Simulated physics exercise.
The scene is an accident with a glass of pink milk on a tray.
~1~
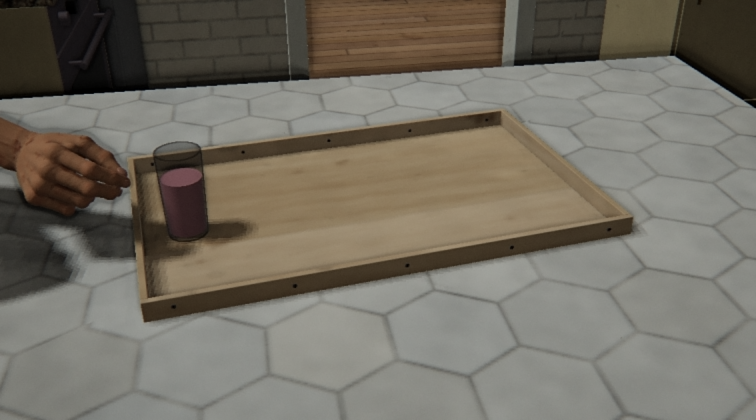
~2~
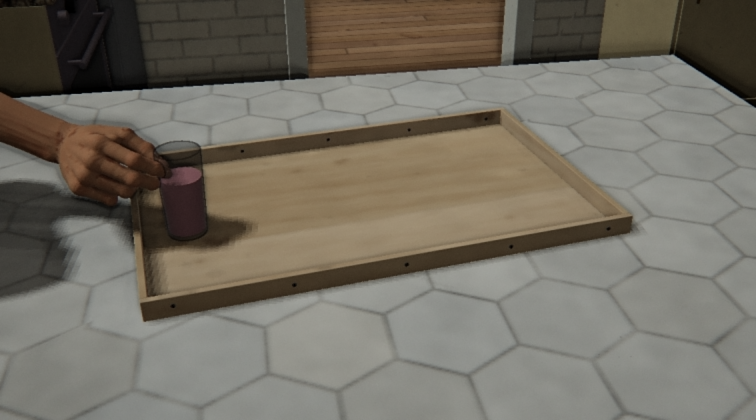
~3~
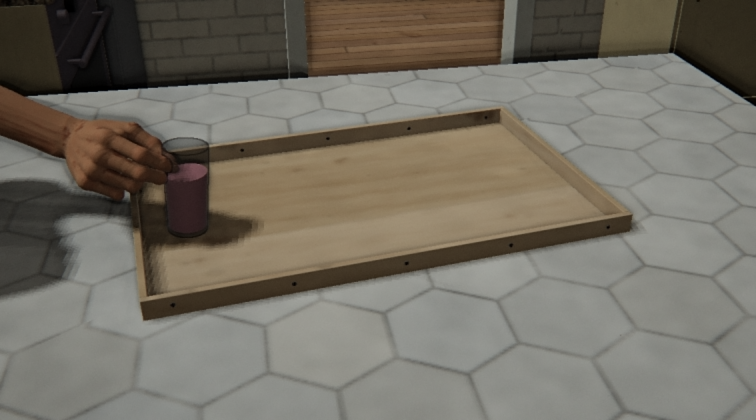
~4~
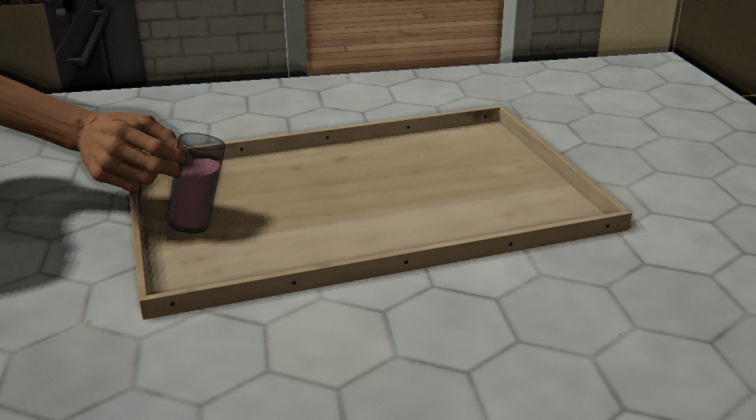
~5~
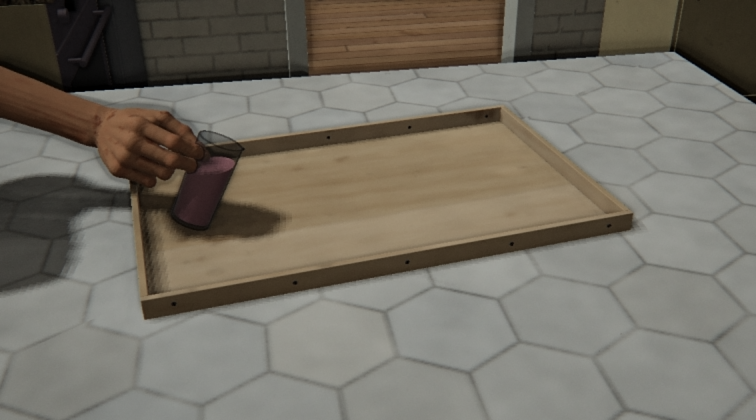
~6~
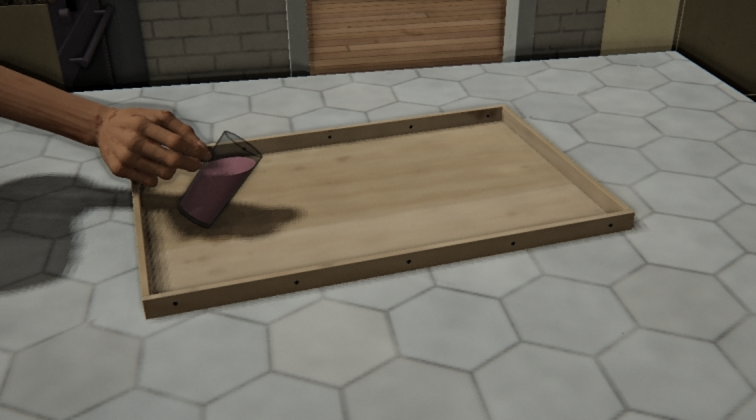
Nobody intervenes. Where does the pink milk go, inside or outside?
The pink milk stays in the tray.
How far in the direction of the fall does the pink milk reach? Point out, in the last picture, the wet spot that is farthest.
Leading edge approx. (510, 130).
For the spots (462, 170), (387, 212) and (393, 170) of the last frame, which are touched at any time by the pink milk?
So, first got to, next got to, and last got to.
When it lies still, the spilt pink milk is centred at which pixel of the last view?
Near (446, 169).
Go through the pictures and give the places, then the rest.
In the first picture, it stands upright; glass (182, 190) about two thirds full; tray (385, 256).
The second picture shows fingers against its side; glass about two thirds full, surface at (181, 177).
The third picture shows fingers against its side; glass (186, 186) about two thirds full.
The fourth picture shows fingers against its side; glass about two thirds full, surface at (198, 168); tray (384, 253).
The fifth picture shows fingers against its side; glass (206, 179) tipped 25°.
In the sixth picture, it is falling; glass (220, 178) tipped 40°.
A moment on, the glass lies in the tray; the puddle covers about as much as a plate; the rim holds it.
Further on, the puddle covers about as much as a tray; the rim holds it.
When it is over, the puddle covers about as much as a tray; the rim holds it.
